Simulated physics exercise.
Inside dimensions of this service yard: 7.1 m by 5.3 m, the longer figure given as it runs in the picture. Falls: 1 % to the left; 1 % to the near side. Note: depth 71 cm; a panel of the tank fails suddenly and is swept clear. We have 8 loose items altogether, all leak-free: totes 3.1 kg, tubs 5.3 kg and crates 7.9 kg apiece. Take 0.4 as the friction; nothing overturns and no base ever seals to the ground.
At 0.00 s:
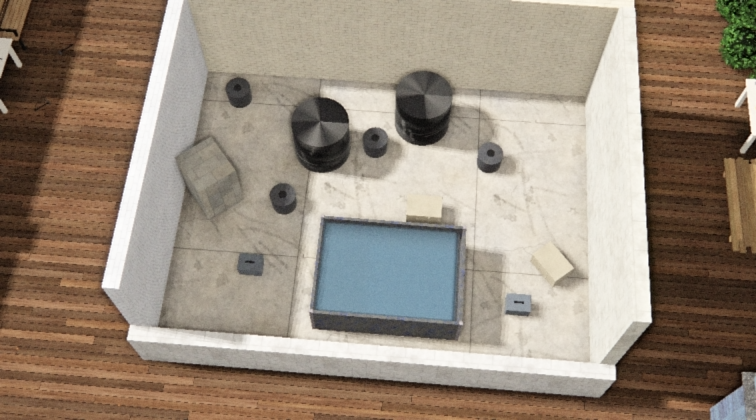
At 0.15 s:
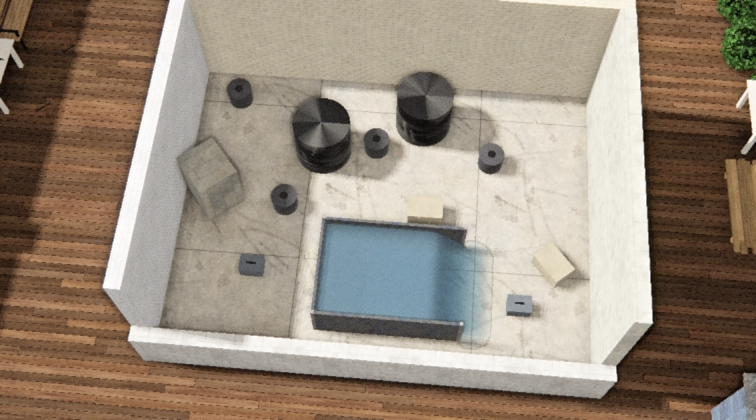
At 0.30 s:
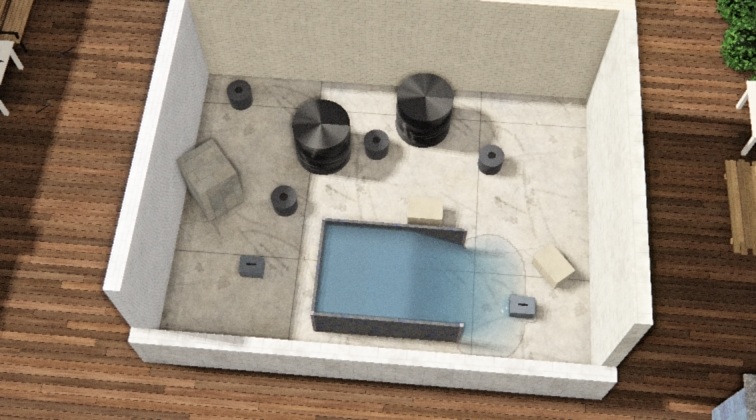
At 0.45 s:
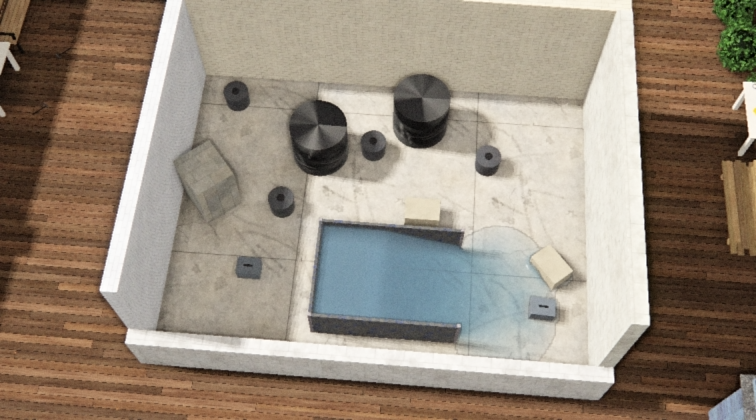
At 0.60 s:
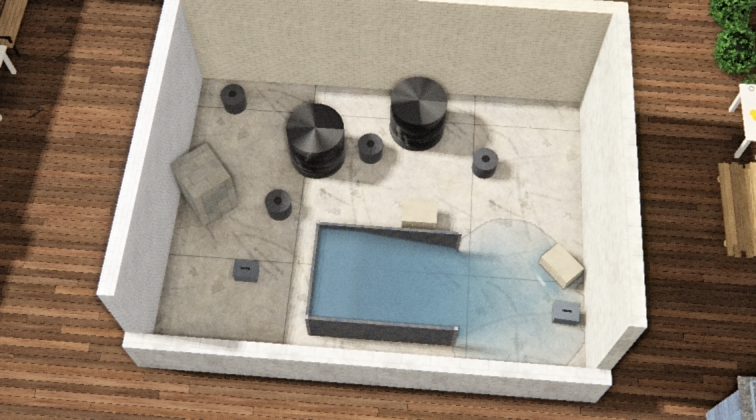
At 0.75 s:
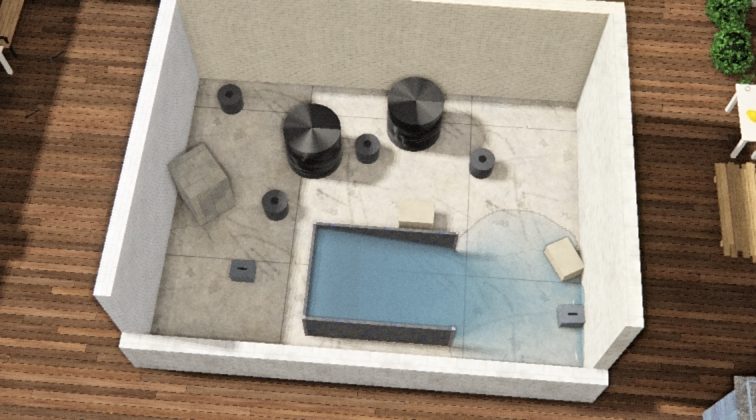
A walled yard with a pale stone floor, set on brown wooden decking, is seen from high above as the view drifts very slightly. A blue water tank with dark sides sits low of centre, with two large black drums behind it, small dark tubs, a grey block at left and cream and grey boxes around. The tank's right side opens, water fans rightward across the floor, and a small grey box, then a cream one, slide toward the right wall.
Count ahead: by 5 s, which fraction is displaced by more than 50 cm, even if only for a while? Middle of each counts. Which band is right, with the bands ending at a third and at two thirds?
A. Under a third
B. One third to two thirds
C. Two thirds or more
(B) One third to two thirds.
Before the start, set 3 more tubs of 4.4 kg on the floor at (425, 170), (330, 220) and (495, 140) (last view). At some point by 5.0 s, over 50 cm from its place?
Check, in order - exceeded, not exceeded, exceeded.
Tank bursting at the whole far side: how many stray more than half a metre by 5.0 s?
So the tally would be 8.
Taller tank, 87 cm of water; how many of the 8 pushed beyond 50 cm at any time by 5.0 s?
4.
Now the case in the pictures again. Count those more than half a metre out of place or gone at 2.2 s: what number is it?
It comes to 2.
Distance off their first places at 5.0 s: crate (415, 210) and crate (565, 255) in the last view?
0 cm and 350 cm.
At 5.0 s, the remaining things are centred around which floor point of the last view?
Roughly at (351, 195).
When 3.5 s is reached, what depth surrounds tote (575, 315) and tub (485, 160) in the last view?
Around 23 cm and 3 cm.
After 1.1 s 2 of 8 are over 50 cm from their spots; 2 afloat.
After 2.2 s 2 of 8 are over 50 cm from their spots; 2 afloat.
After 3.5 s 2 of 8 are over 50 cm from their spots; 2 afloat.
After 5.0 s 2 of 8 are over 50 cm from their spots, and 3 have been at some point; 3 afloat.
